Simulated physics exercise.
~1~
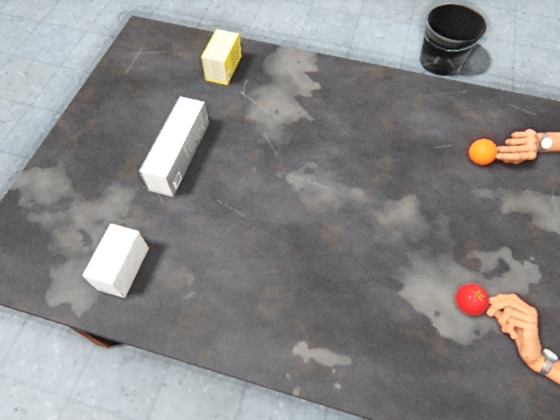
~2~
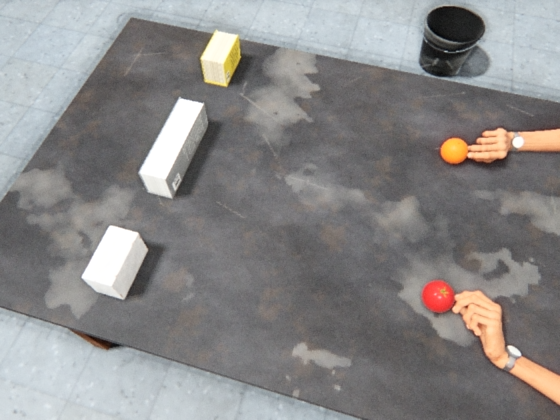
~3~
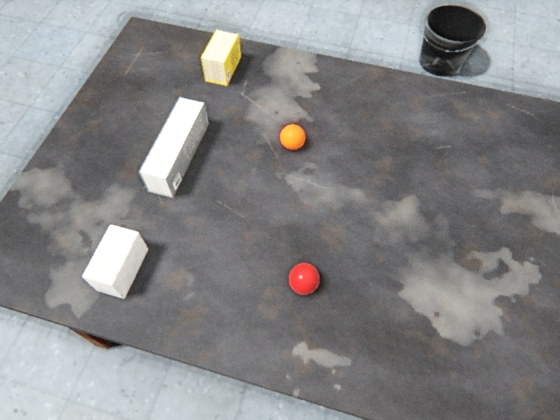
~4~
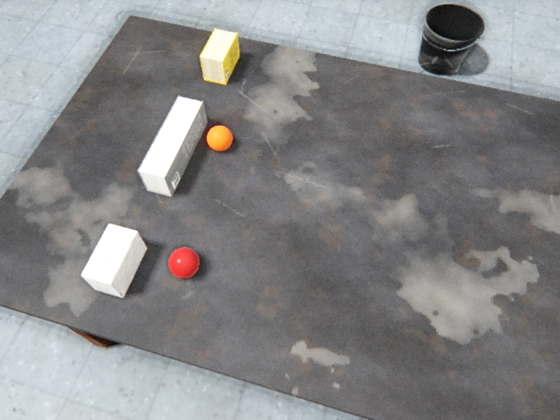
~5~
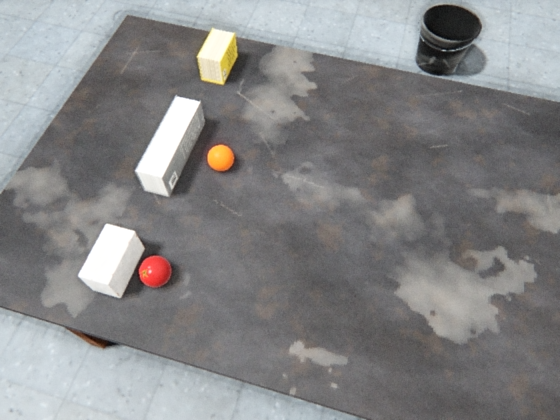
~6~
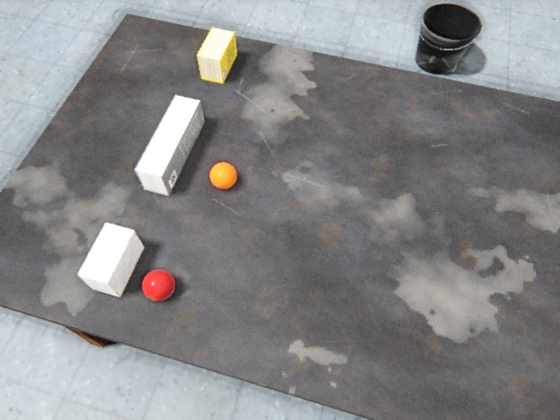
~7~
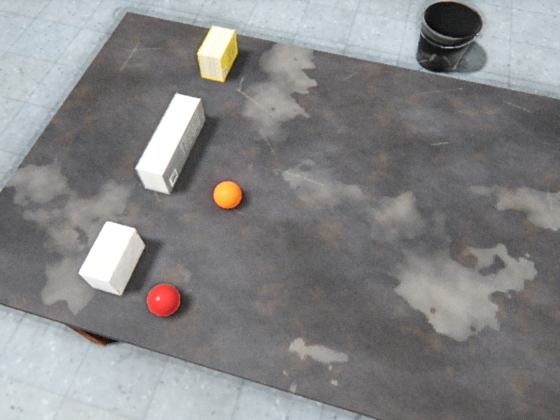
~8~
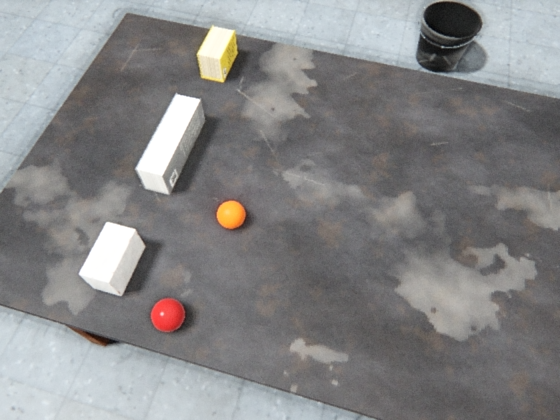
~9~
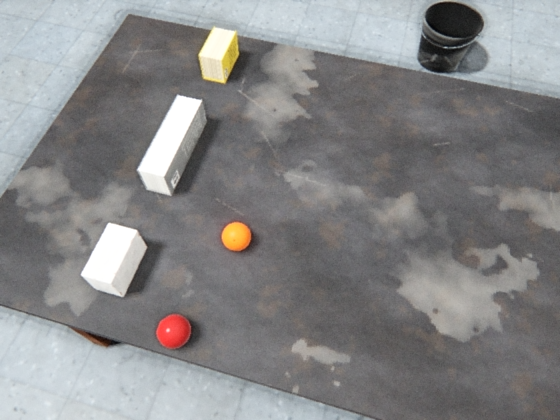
On a dark, blotchy tabletop above a pale tiled floor, a yellow block, a long grey-white block and a short white block stand spaced apart at the left, with a black bucket beyond the far edge. From the right, two hands push an orange ball and a red ball leftward, then let go and withdraw. Both balls roll on toward the blocks. The orange one meets the long block and turns back, while the red one reaches the short white block and rebounds. Both then drift toward the near edge, slightly rightward, without passing through the gaps, and remain on the table.
